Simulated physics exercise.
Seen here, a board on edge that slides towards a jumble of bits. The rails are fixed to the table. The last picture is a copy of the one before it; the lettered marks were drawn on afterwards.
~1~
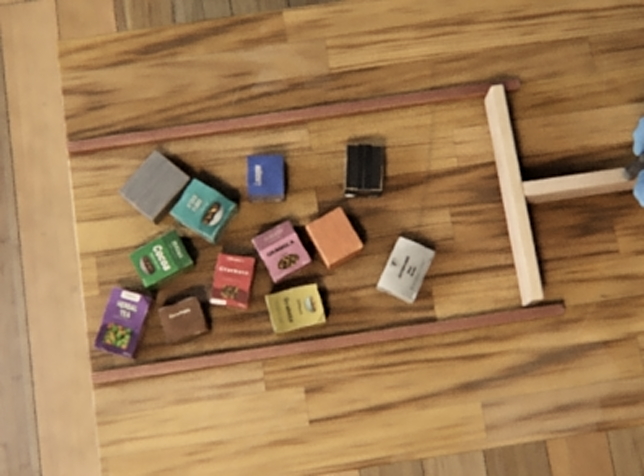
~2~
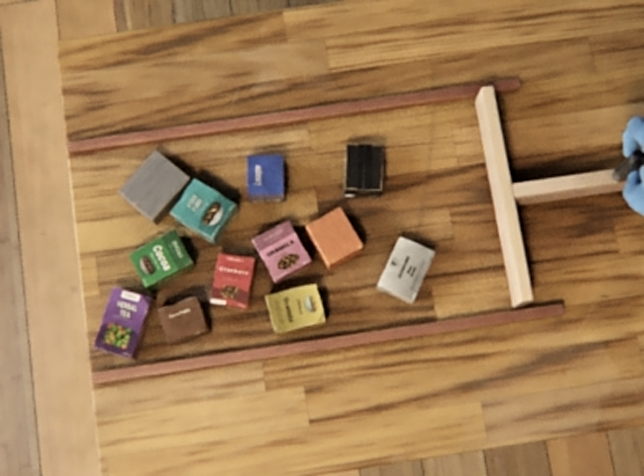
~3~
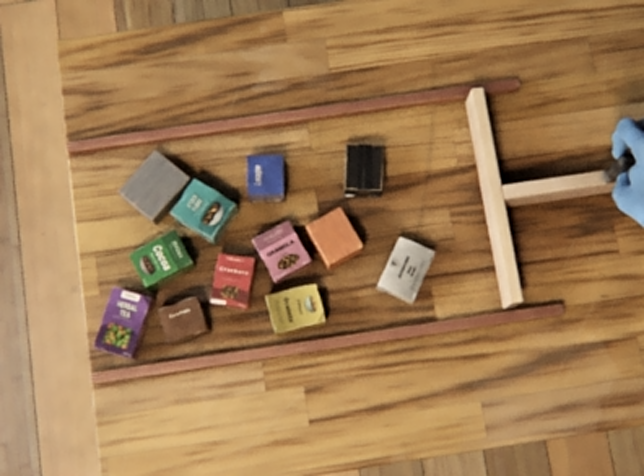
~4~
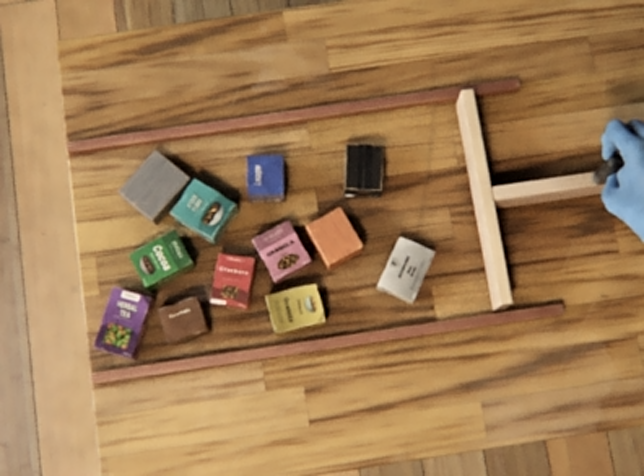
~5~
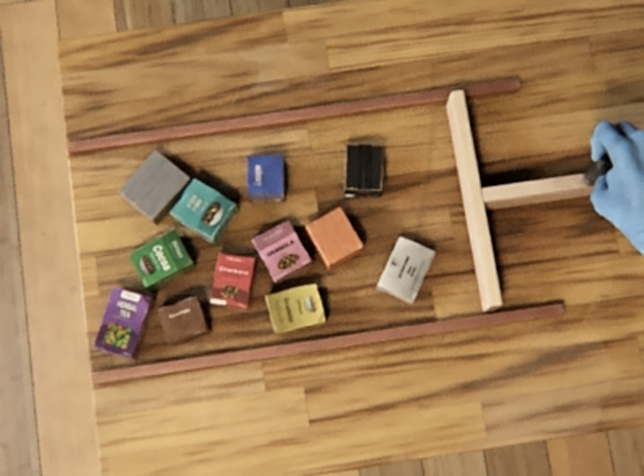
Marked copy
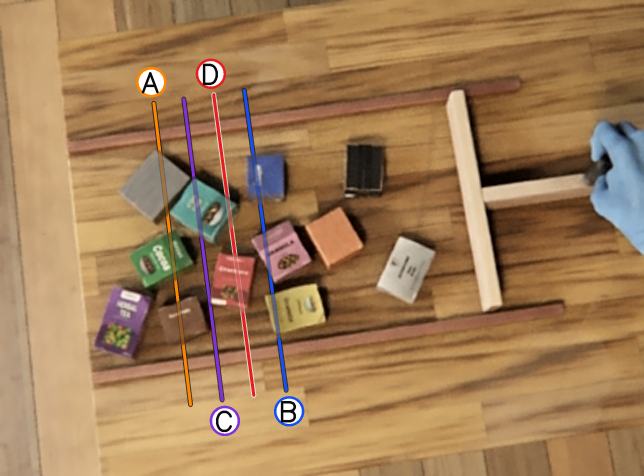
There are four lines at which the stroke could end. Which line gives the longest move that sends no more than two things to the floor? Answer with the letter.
As far as mark C.
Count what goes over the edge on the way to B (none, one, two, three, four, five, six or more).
The count is none.
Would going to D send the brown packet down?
By then, no.
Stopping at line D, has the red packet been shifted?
By then, yes.
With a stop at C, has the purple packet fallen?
Yes.
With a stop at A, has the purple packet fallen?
By then, yes.
On the marked copy, A at (172, 250); B at (265, 236); C at (202, 245); D at (233, 241).
With C. Early on, board (378, 210); white box (361, 288); black box (344, 175).
Further on, board (279, 224); green packet (126, 257); brown packet (159, 336).
At the end, board (203, 235); purple packet over the edge; green packet over the edge; two fallen.
As for the rest, A drops six; B is within the limit but short; D is within the limit but short.
